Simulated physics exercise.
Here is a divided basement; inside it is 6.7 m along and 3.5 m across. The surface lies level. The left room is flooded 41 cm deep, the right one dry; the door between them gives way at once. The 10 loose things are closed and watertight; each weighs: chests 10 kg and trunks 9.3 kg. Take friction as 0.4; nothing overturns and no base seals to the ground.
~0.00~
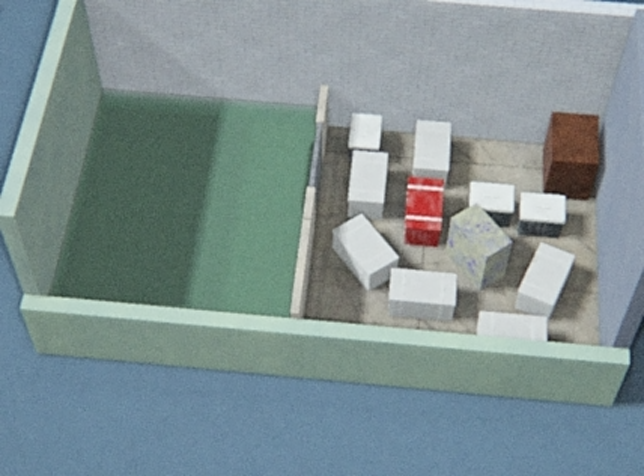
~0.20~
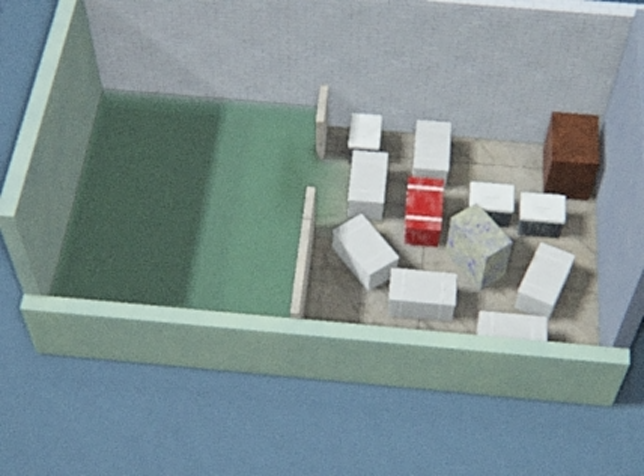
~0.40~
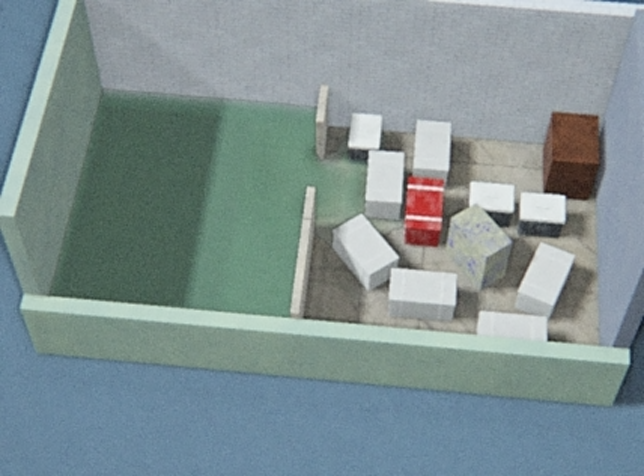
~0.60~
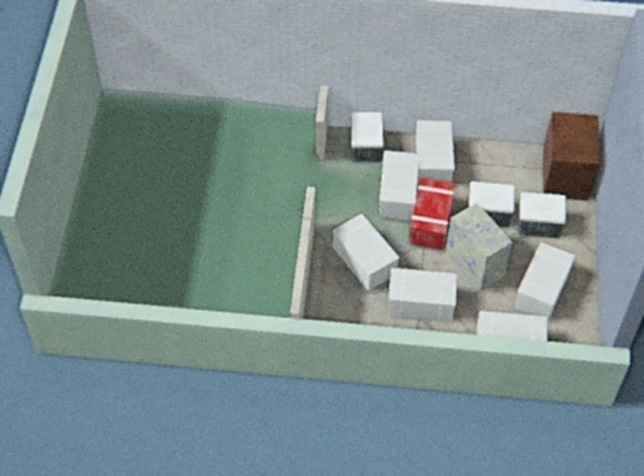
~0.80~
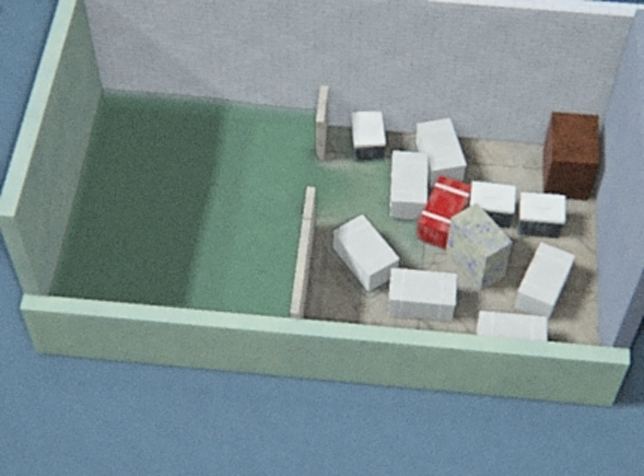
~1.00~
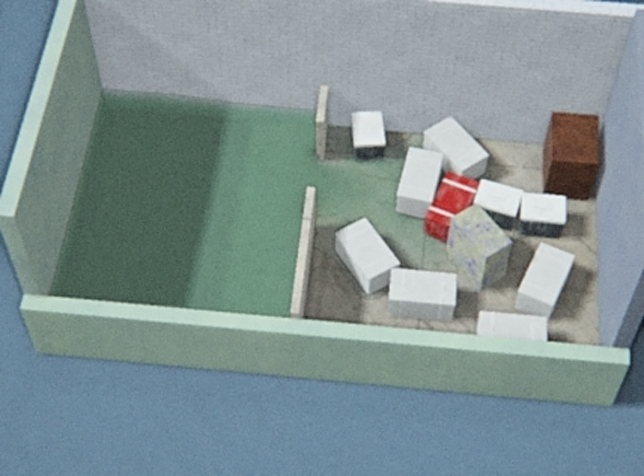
Green water spreads through the opened doorway into the right room, pushing white and red boxes rightward.
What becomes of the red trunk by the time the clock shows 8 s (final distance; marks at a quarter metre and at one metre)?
Red trunk gets carried off.
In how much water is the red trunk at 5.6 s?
About 17 cm.
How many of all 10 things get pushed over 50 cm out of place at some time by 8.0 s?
10 of them.
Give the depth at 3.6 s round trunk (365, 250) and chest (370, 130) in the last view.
About 2 and 15 cm.
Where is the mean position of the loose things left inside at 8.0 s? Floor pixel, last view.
At about (464, 271).
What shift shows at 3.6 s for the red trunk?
About 120 cm.
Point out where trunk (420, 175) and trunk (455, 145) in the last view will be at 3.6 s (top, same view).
Near (477, 186) and (517, 126).
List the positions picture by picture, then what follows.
The first frame shows the red trunk at (425, 203) rests on the ground; water covers 10.5 m2; 0 of 10 have shifted.
The second frame shows the red trunk at (425, 203), on the bottom; 11.1 m2 under water; 0 of 10 have shifted.
The third frame shows the red trunk at (425, 203), on the bottom; 11.7 m2 under water; 1 of 10 have shifted.
The fourth frame shows the red trunk at (433, 205), on the bottom, 10 cm from its start; water covers 12.4 m2; 2 of 10 have shifted.
The fifth frame shows the red trunk at (446, 204) rests on the ground, 26 cm from its start; 13.0 m2 under water; 4 of 10 have shifted.
The sixth frame shows the red trunk at (453, 200), on the bottom, 36 cm from its start; 14.1 m2 under water; 6 of 10 have shifted.
After 1.6 s the red trunk is near (473, 189), 0.6 m from its start, afloat; 2 afloat.
After 3.6 s the red trunk is near (513, 193), 1.1 m from its start, afloat; 8 afloat.
After 5.6 s the red trunk is near (537, 257), 1.6 m from its start, afloat; 9 afloat.
After 8.0 s the red trunk is near (474, 293), 1.5 m from its start, afloat; 10 afloat.
